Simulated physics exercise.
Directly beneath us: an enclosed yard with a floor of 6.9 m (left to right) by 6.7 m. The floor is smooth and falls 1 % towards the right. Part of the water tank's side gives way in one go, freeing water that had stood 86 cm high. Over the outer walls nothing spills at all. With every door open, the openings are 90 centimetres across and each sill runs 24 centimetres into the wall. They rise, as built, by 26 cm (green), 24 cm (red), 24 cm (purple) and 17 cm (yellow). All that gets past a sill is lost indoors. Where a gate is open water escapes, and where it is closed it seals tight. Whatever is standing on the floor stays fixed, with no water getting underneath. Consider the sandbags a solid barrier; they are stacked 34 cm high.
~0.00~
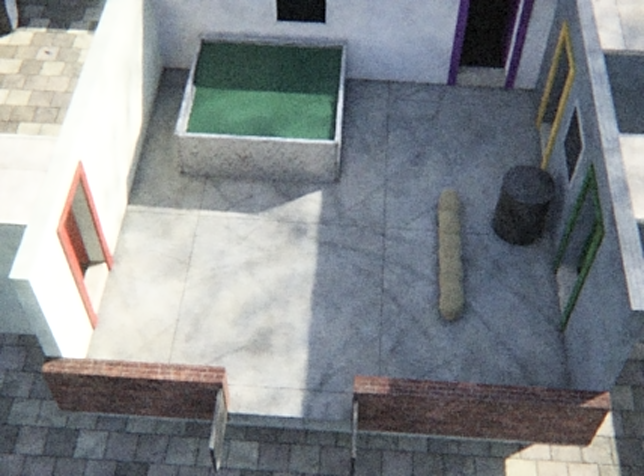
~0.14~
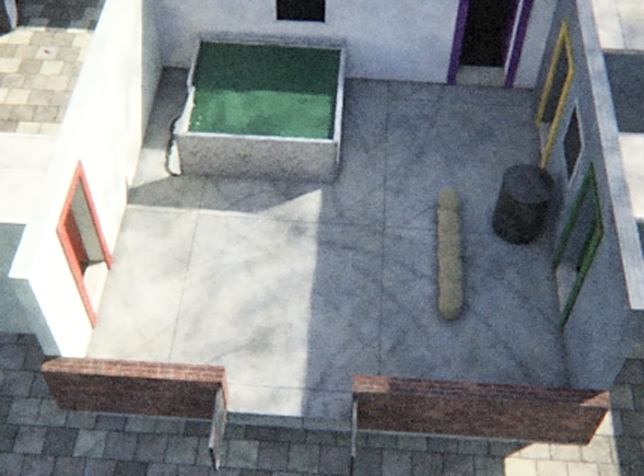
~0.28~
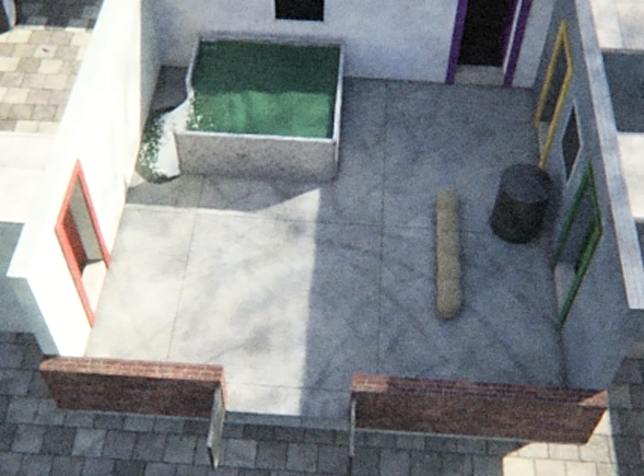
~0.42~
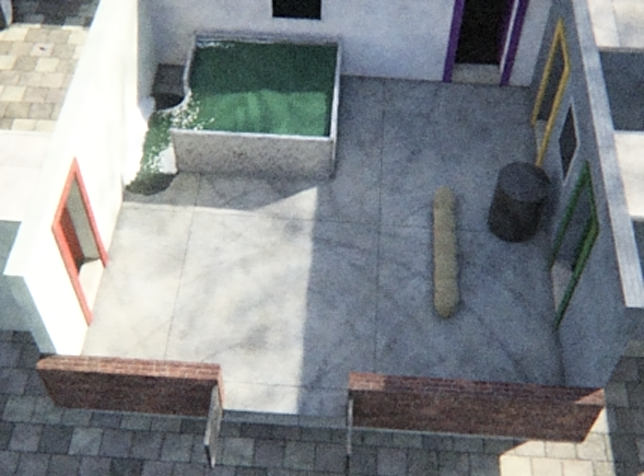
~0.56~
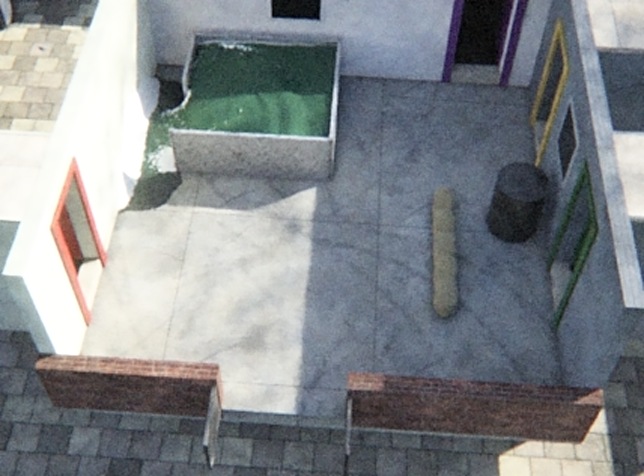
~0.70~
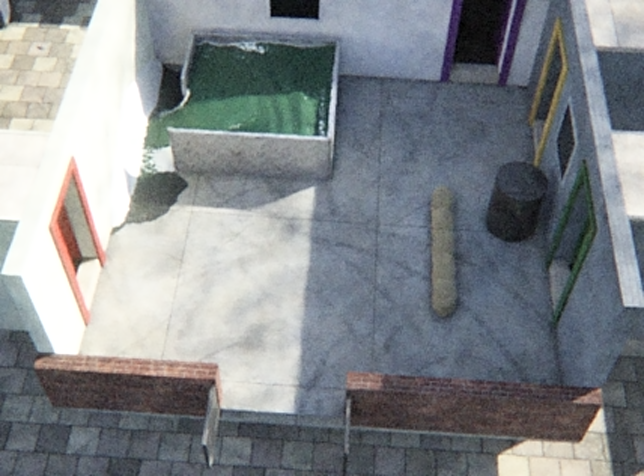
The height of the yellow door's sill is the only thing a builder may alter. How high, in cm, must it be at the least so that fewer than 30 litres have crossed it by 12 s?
At least roughly 9.5 cm high.
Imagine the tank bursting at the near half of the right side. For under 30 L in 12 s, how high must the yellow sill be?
In that case you'd want it roughly 33 cm high.
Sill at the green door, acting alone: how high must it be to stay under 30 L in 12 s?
For green: Close to 10.0 cm.
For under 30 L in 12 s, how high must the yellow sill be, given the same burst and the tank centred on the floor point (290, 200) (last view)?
About 16 cm.
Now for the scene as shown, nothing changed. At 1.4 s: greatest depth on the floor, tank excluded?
70 cm.
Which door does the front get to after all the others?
That would be the green door.
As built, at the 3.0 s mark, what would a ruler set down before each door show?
Depths in cm - green: 0, red: 8, purple: 3, yellow: 0.
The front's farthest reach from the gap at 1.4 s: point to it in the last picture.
In the last picture, around (77, 359).
After 1.4 s water covers 20 % of the floor, deepest (70 cm) near (134, 148); it has not reached the yellow door.
After 3.0 s water covers 45 % of the floor, deepest (54 cm) near (181, 85); it has not reached the yellow door.
After 12.0 s water covers 90 % of the floor, deepest (19 cm) near (145, 149); 17 cm at the yellow door, 0 litres in over its 17 cm sill.
At the yellow door as built, the water arrived by 3.4 s and peaked near 17 cm at 12.0 s.
Run again over the same 12 s with other heights there, 51 litres in over 8 cm, 15 litres over 11 cm. The limit of 30 litres is kept from about 9.5 cm up.
